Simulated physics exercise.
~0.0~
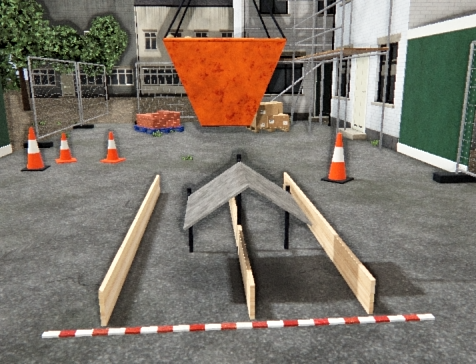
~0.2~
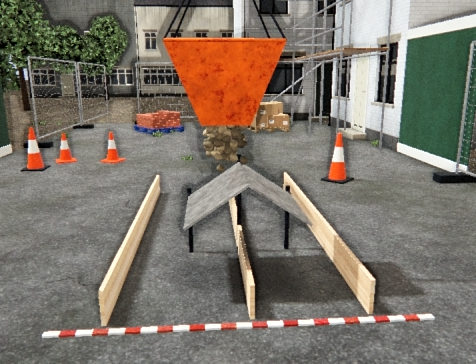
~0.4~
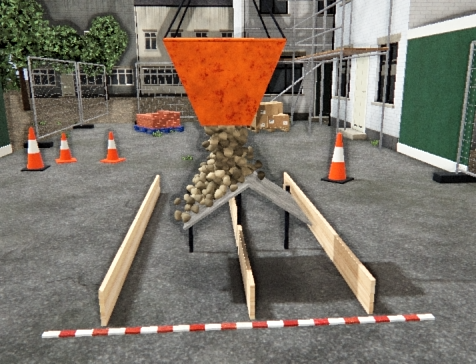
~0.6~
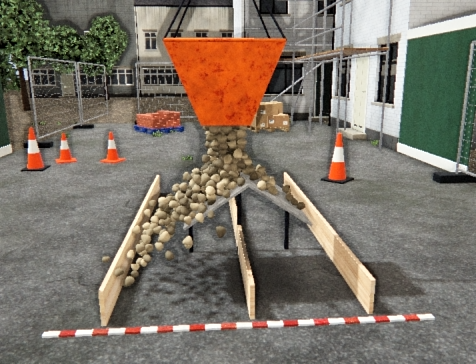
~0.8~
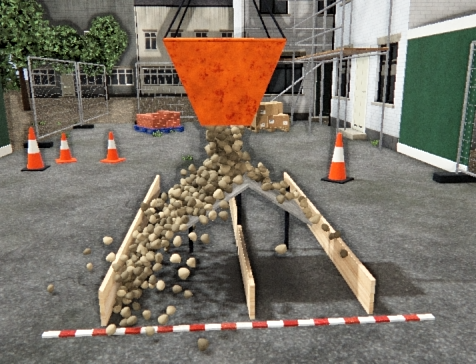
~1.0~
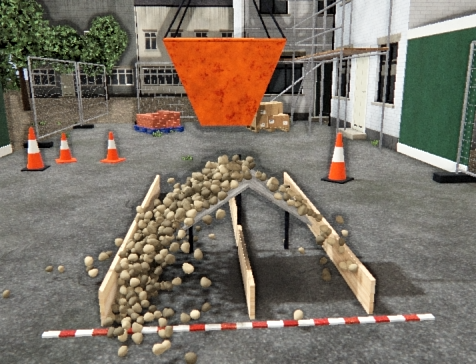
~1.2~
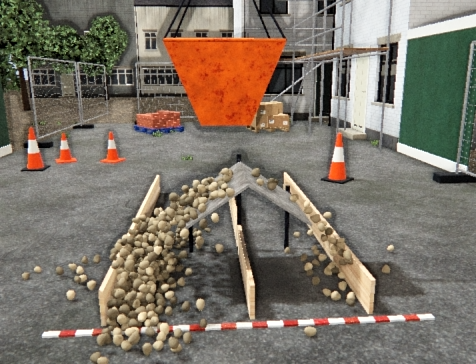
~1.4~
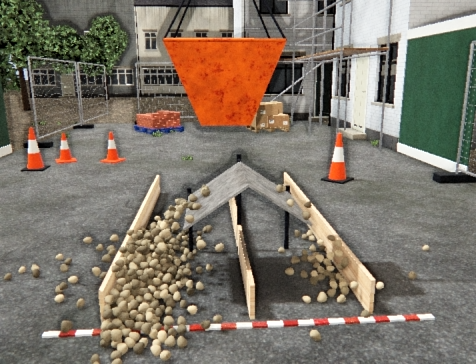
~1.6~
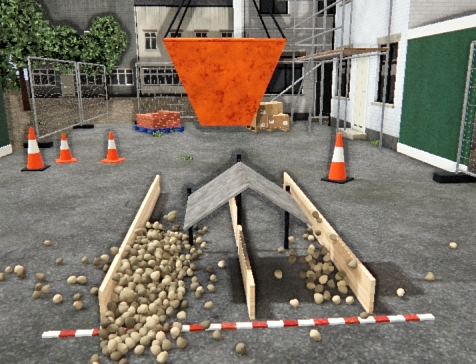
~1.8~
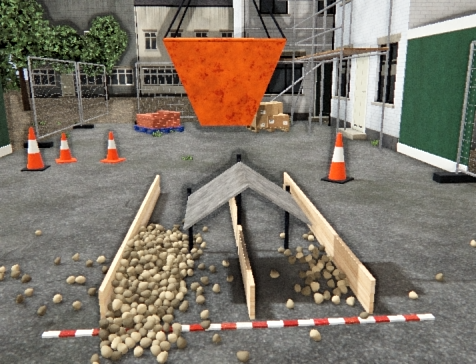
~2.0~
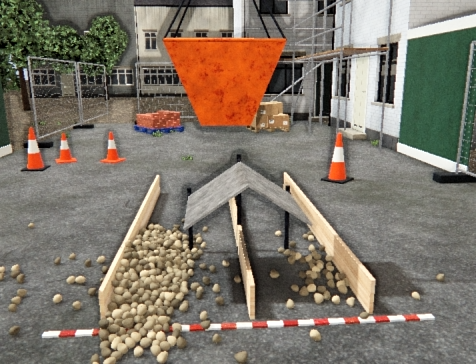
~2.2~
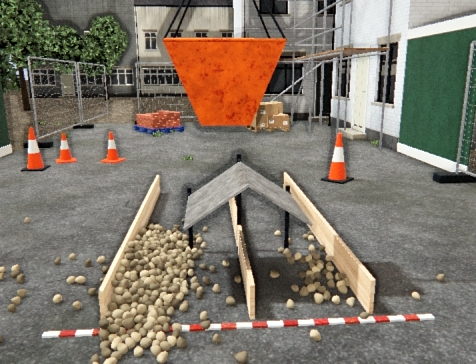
In this clip, round stones drop from an orange skip onto a fixed, peaked steel slide and tumble mostly down its left side, with fewer going right. The skip empties, and the stones settle with most heaped in the left bay, a smaller group in the right, and some scattered outside the planks.
